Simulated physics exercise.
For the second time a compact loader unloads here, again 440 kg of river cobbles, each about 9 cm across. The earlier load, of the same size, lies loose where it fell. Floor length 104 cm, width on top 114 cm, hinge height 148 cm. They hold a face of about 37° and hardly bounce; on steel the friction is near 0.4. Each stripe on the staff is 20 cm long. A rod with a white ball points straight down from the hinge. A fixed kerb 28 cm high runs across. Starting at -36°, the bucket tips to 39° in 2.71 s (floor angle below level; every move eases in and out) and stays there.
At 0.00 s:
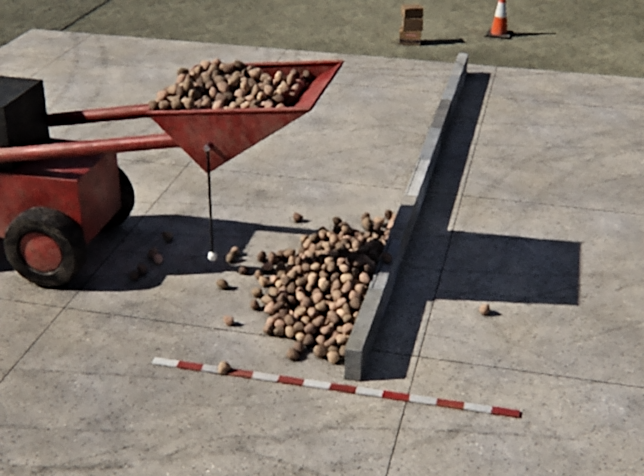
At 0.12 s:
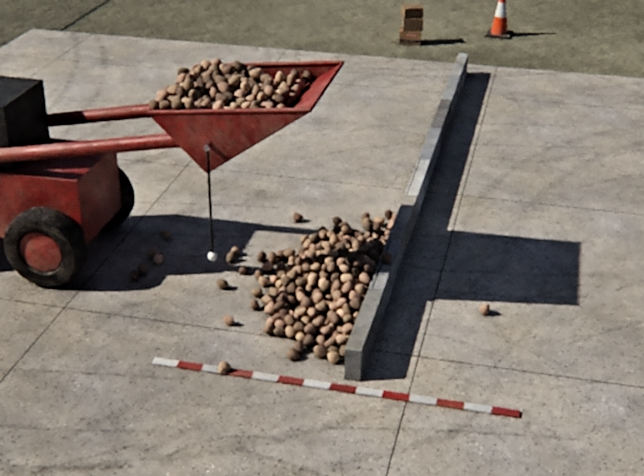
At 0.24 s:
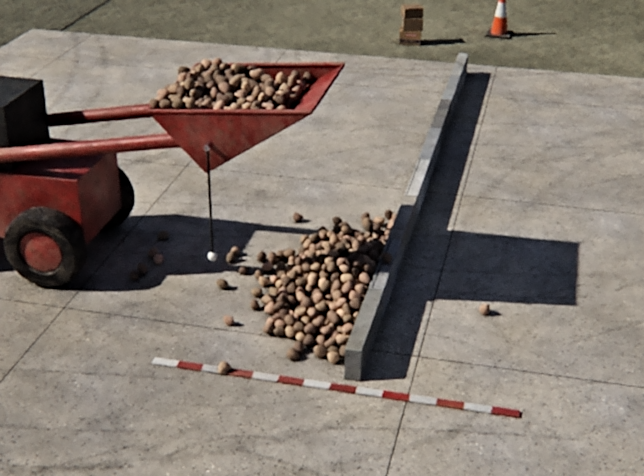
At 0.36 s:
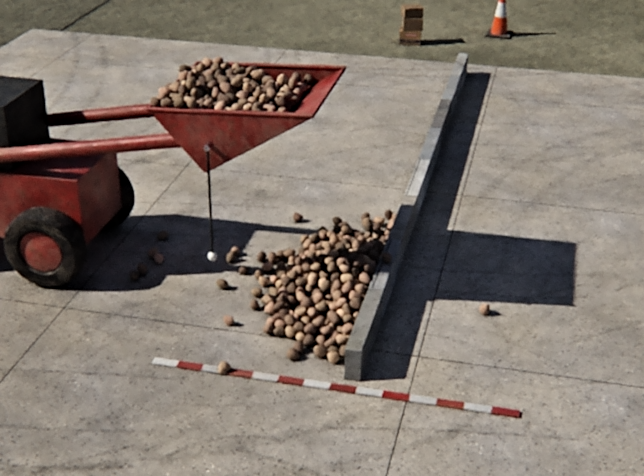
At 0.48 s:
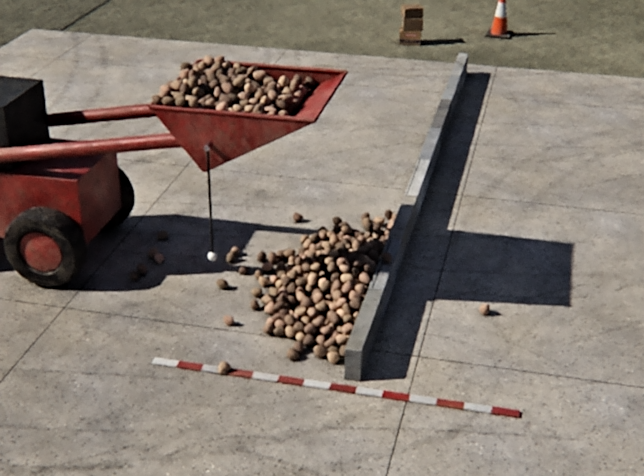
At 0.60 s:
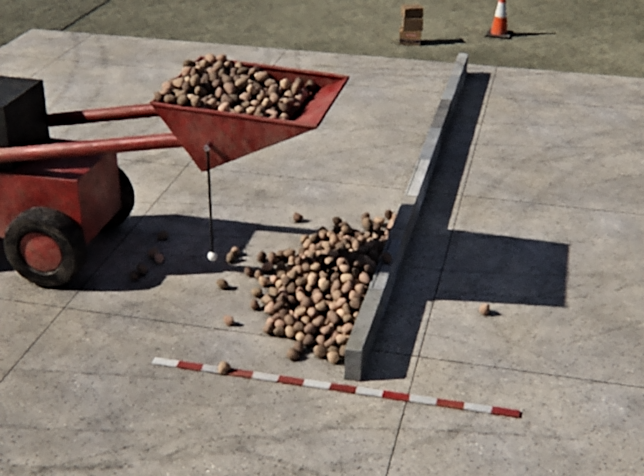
The red bucket of a loader, heaped with brown stones, tilted only very slightly, its front edge edging down, while the loose pile against the low kerb below and everything else stayed still.
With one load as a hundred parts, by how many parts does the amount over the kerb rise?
Close to 15 parts in a hundred.
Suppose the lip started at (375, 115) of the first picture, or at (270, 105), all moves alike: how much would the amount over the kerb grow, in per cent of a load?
About 90 and 0 per cent.
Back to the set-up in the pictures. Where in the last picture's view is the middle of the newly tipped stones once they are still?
Near (346, 269).
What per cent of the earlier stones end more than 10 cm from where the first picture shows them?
About 10 per cent.
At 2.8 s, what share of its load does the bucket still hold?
About 10 per cent.
After 2.0 s the floor is at 27°; in per cent of one load, 93 in the bucket, 107 on this side of the kerb; the foremost stones are at (386, 285).
After 2.8 s the floor is at 39°; in per cent of one load, 9 in the bucket, 185 on this side of the kerb, 7 over the kerb; the foremost stones are at (437, 267).
After 3.2 s the floor is at 39°; in per cent of one load, 0 in the bucket, 187 on this side of the kerb, 14 over the kerb; the foremost stones are at (470, 285).
After 5.9 s the floor is at 39°; in per cent of one load, 0 in the bucket, 186 on this side of the kerb, 15 over the kerb; the foremost stones are at (526, 283). Net gain over the kerb, 15.
